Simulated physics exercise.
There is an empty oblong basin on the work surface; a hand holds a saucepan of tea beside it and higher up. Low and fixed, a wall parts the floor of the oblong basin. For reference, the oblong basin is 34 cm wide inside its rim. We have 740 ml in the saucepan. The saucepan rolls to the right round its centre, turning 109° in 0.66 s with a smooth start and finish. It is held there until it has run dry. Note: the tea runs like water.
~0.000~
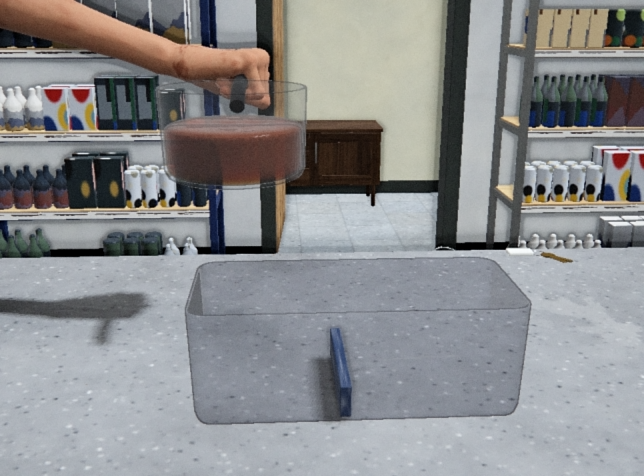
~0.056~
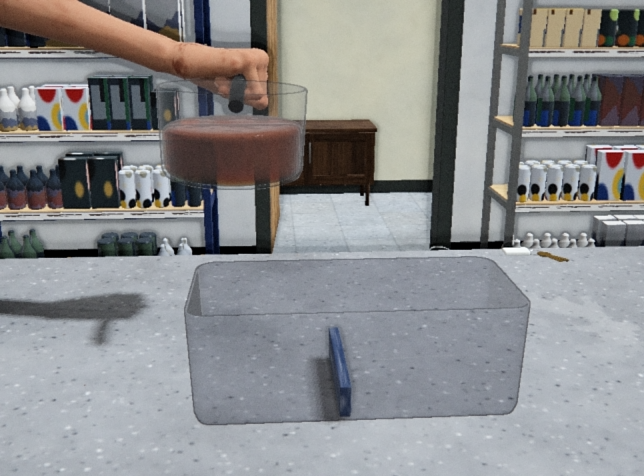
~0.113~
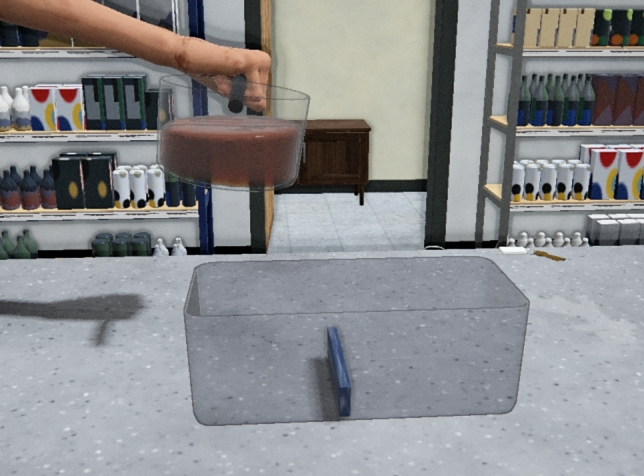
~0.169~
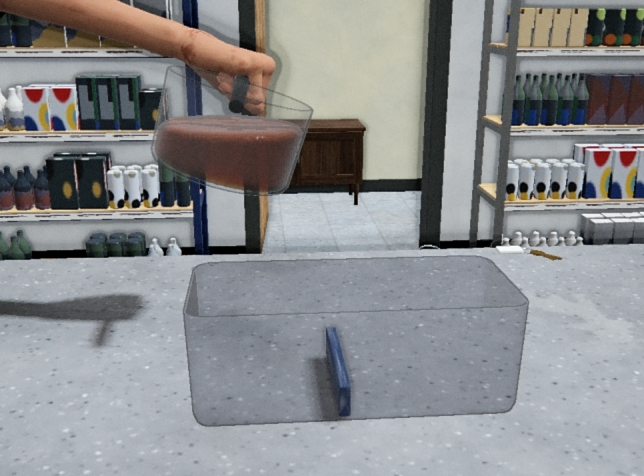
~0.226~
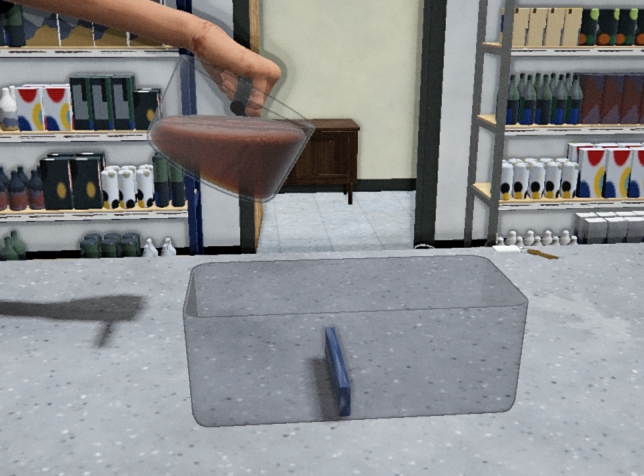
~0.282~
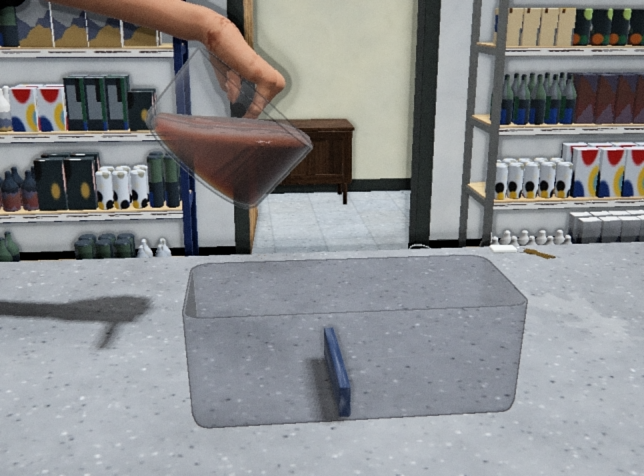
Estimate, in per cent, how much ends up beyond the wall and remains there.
Roughly 67 % ends up beyond the wall.
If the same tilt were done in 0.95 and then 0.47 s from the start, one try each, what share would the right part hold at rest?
The first try gives 70 percent and the second 65 percent.
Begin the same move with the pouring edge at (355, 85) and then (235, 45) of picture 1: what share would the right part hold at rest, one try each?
Near 85 in a hundred on the first go and near 10 in a hundred on the second.
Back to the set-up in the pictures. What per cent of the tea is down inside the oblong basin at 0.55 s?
I reckon close to 22 percent of it.
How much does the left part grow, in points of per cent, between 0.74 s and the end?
Difference: Approx. 12 %.
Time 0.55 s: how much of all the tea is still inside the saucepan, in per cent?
Near 32 in a hundred.
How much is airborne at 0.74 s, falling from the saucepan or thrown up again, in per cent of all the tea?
In-air share: About 10 %.
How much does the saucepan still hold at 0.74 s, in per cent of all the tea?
Close to 7 percent of the whole amount.
After 0.55 s the tilt is 101° and 32 per cent is still to pour, 0 is left of the wall and 21 right of it.
After 0.74 s the tilt is 109° and 7 per cent is still to pour, 21 is left of the wall and 62 right of it.
After 0.94 s the tilt is 109° and 0 per cent is still to pour, 30 is left of the wall and 66 right of it.
After 1.16 s the tilt is 109° and 0 per cent is still to pour, 32 is left of the wall and 67 right of it.
In the end 32 per cent lies left of the wall, 67 right of it and 1 outside.
